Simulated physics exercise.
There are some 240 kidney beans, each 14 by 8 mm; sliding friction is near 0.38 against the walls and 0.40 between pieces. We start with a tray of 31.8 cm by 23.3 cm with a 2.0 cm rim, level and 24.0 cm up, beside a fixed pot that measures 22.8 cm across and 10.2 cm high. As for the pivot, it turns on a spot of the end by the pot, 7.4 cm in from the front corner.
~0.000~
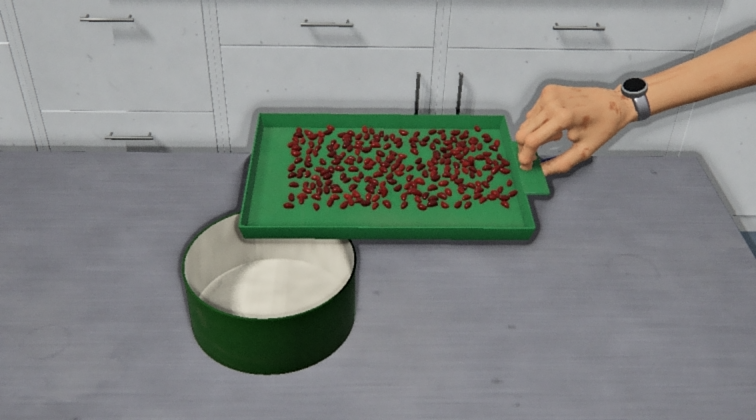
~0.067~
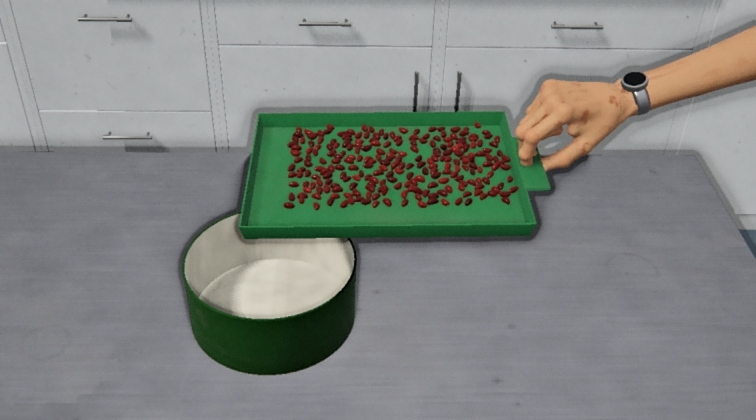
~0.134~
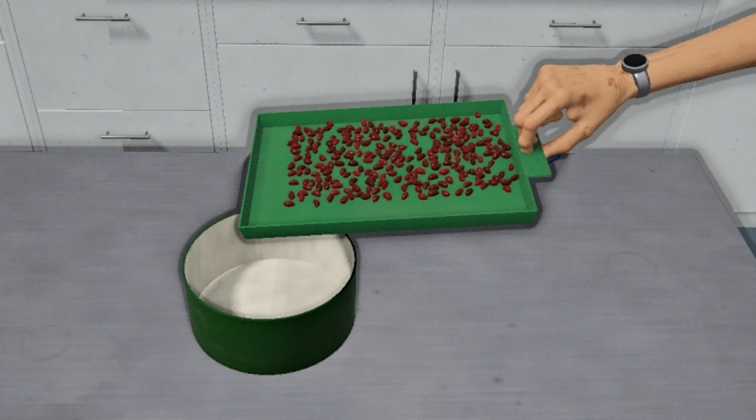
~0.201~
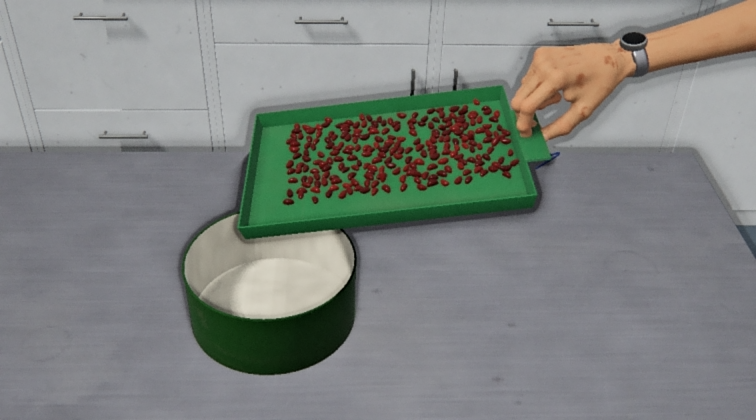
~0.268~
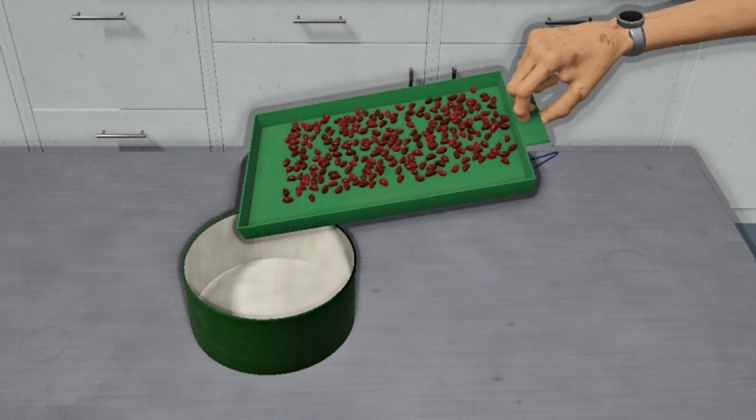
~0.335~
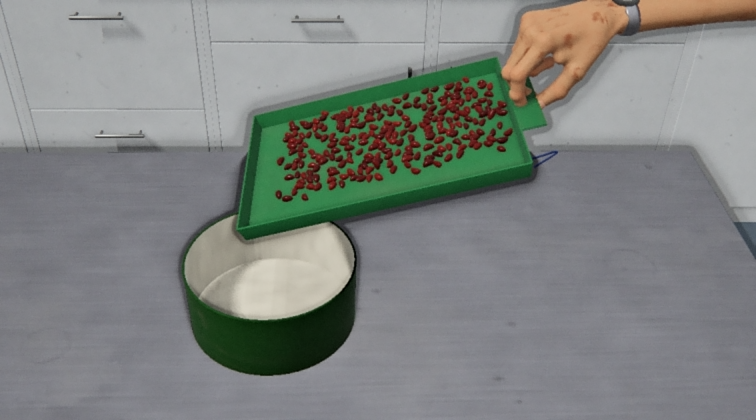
On a grey countertop in front of white drawers, a hand wearing a watch holds the right end of a green tray of scattered red beans, its left end above a round green pot. The hand raises that right end, slanting the tray down leftward, while the beans barely shift.
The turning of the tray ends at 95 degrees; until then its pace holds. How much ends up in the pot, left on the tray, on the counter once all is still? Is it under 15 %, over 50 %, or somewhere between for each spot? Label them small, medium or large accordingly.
Pot - large, tray - small, counter - medium.
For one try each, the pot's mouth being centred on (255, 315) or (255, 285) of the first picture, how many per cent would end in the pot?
About 35 percent the first time and about 60 percent the second.
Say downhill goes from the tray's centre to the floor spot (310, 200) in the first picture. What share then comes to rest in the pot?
Near 20 percent, give or take.
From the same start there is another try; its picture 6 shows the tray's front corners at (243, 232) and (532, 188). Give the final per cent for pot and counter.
Pot 25; counter 75.
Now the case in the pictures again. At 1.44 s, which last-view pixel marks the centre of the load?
Look about (251, 161) in the last view.
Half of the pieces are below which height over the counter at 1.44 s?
Roughly 24 cm.
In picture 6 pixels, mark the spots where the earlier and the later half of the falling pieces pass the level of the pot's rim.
First half close to (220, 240), second half close to (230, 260).
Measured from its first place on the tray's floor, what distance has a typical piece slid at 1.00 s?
Displacement on the tray: About 15 cm.
After 1.00 s, tilt 53 degrees; the tray holds 95 %, the pot 0 %.
After 1.44 s, tilt 78 degrees; the tray holds 65 %, the pot 20 %.
After 1.96 s, tilt 95 degrees; the tray holds 5 %, the pot 55 %.
By 3.2 s all is still; pot 70 %, tray 0 %, counter 25 %.
